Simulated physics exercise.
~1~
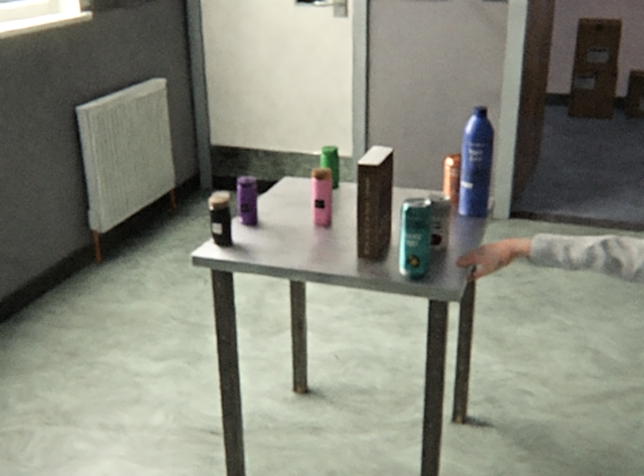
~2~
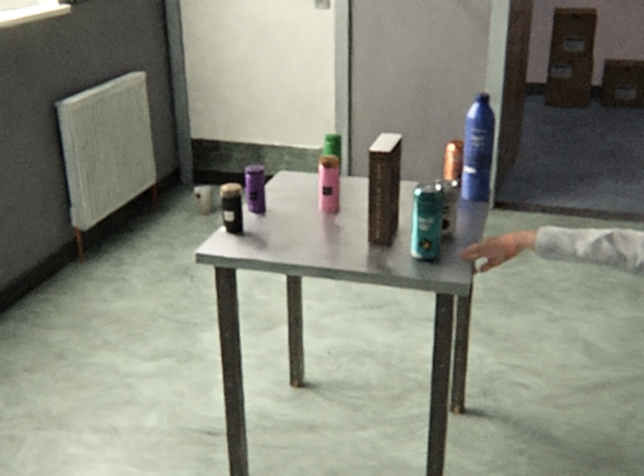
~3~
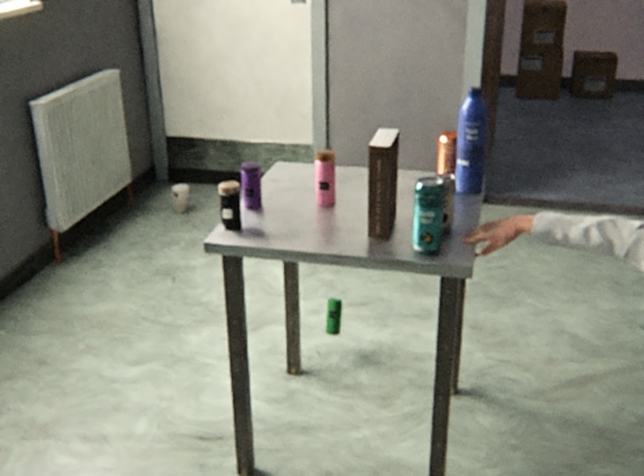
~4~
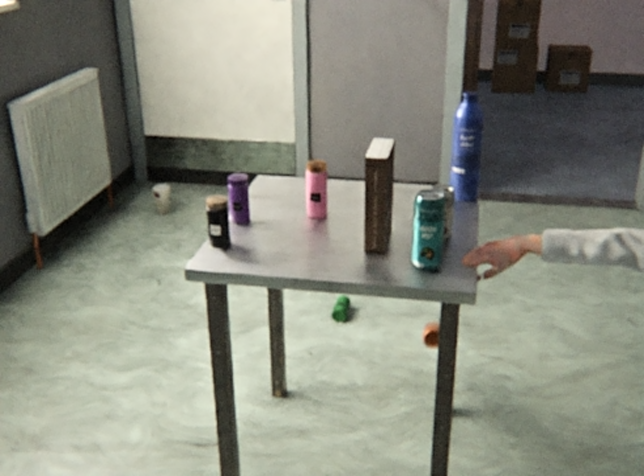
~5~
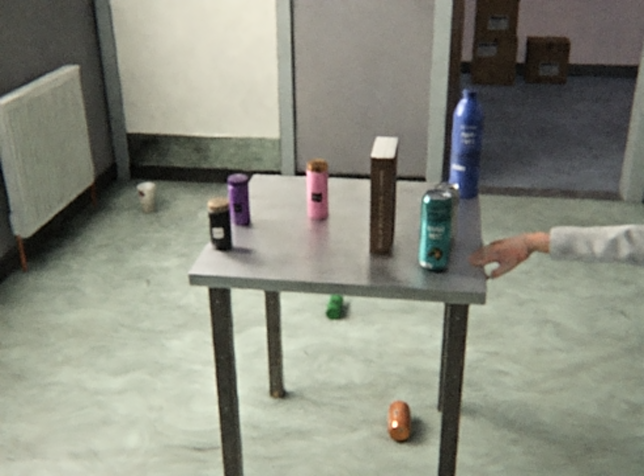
In a room with a pale green floor, a white radiator on the left and an open doorway at the back right, a small grey table is seen from slightly above as the view drifts sideways. Black, purple, pink and green shakers stand left of an upright brown book, with turquoise, pale and orange cans and a tall blue bottle at the right. A hand stays at the table's right edge as the green shaker drops off the far side. The orange can follows and rolls nearer across the floor. Both end lying on their sides below, while the rest stay upright on top.
